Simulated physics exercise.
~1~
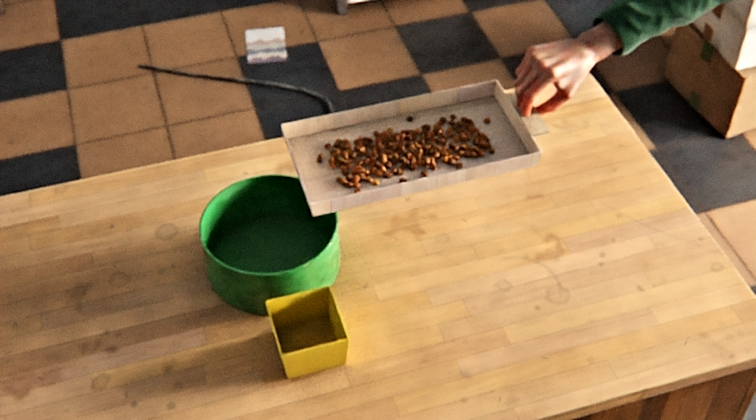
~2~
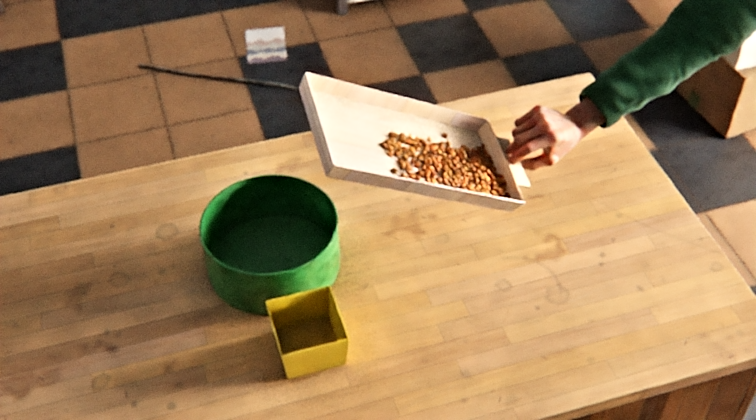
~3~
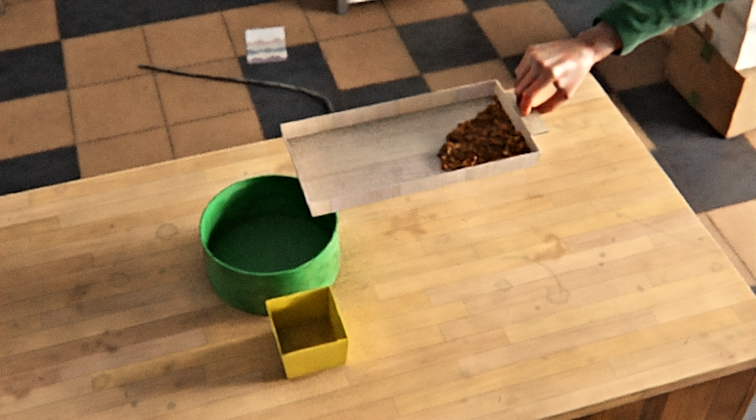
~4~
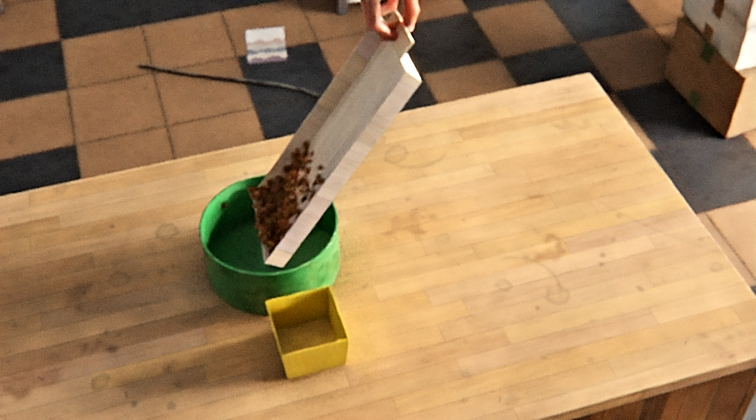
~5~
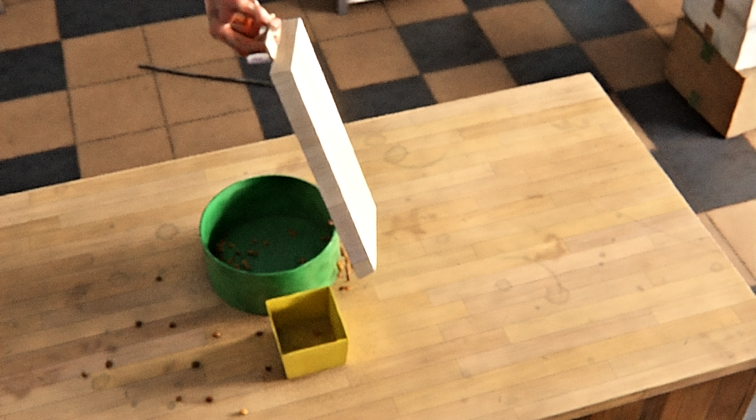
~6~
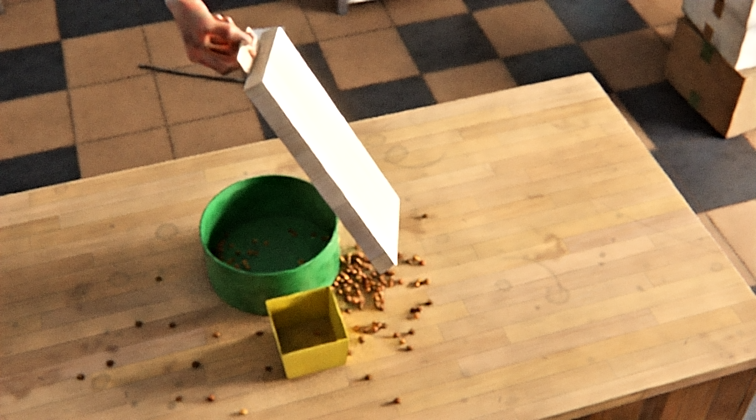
A pale, shallow tray of brown cat kibble is held by a green-sleeved hand over a wooden table, seen from above at an angle, with a checkered tiled floor behind. A round green pot and a smaller square yellow tin stand below on the left. The tray tips down to the right, the kibble slides to that end, and the tray comes level again. Then the hand swings it left and upends it, dropping kibble into the green pot. As it turns further, more lands outside, leaving a heap right of the pot and scattered bits around the tin.
